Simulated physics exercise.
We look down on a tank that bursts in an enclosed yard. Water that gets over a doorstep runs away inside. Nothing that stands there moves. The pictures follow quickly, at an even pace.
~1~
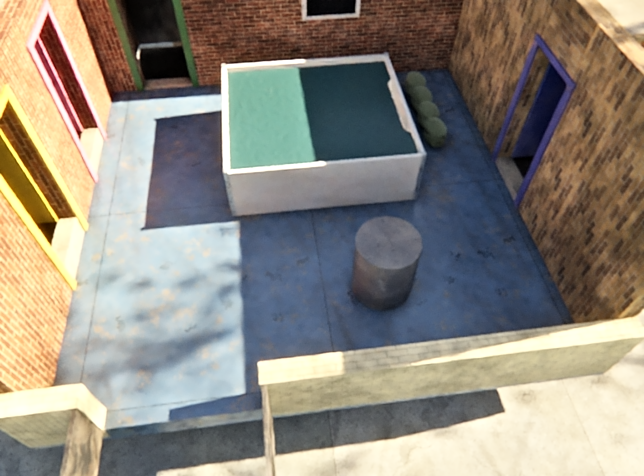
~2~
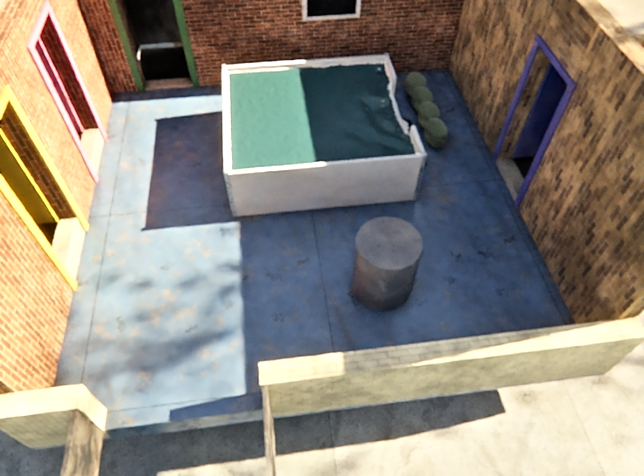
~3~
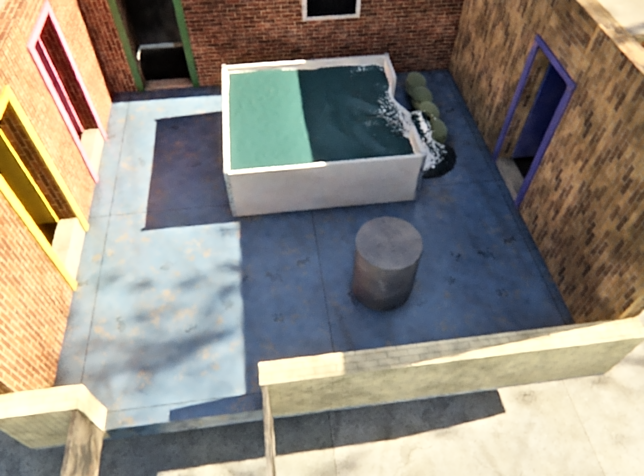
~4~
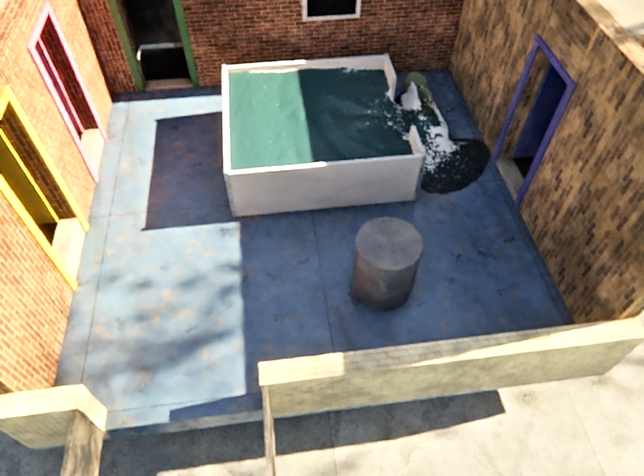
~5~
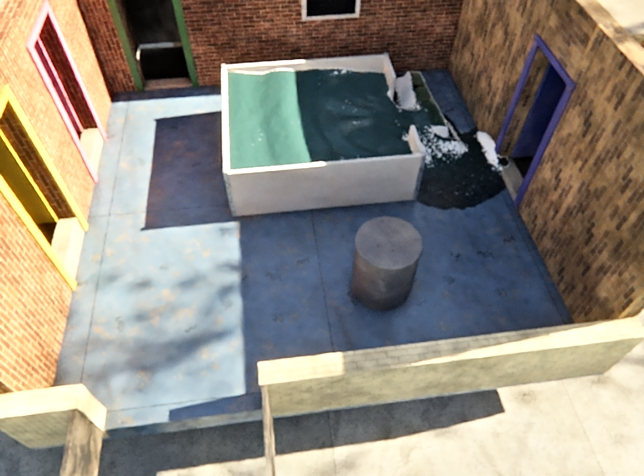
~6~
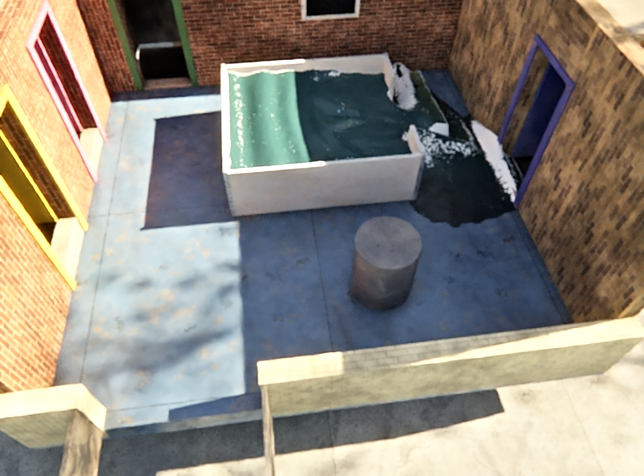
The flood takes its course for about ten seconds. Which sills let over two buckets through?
One by one: The pink door stays under that; the yellow door stays under that; the blue door takes more than that; the green door takes more than that.
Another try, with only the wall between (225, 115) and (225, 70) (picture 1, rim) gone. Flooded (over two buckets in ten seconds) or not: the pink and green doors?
In short: The pink one floods; the green one takes more.
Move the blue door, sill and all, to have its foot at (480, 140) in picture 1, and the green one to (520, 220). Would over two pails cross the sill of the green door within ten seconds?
In short: The green one takes more.
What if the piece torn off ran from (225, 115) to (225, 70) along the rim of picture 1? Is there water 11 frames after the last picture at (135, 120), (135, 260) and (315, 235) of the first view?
As listed: Covered, flooded, not flooded.
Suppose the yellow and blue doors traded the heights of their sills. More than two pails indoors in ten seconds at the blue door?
Then: The blue one goes over.
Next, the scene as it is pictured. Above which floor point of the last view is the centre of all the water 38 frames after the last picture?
Around (334, 175).
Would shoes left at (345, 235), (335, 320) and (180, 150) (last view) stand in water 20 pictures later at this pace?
In turn: No water, under water, clear.
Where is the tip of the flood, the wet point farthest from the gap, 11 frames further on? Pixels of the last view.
At about (577, 349).
A moment on, water covers 20 % of the floor; the pink door not reached, the yellow door not reached, the blue door far over two buckets in, the green door not reached.
Next, water covers 35 % of the floor; the pink door not reached, the yellow door not reached, the blue door far over two buckets in, the green door not reached.
Then, water covers 50 % of the floor; the pink door not reached, the yellow door not reached, the blue door far over two buckets in, the green door wet at the sill, nothing in.
Later, water covers 90 % of the floor; the pink door wet at the sill, nothing in, the yellow door wet at the sill, nothing in, the blue door far over two buckets in, the green door over two buckets in.
In the end, water covers 95 % of the floor; the pink door wet at the sill, nothing in, the yellow door wet at the sill, nothing in, the blue door far over two buckets in, the green door over two buckets in.
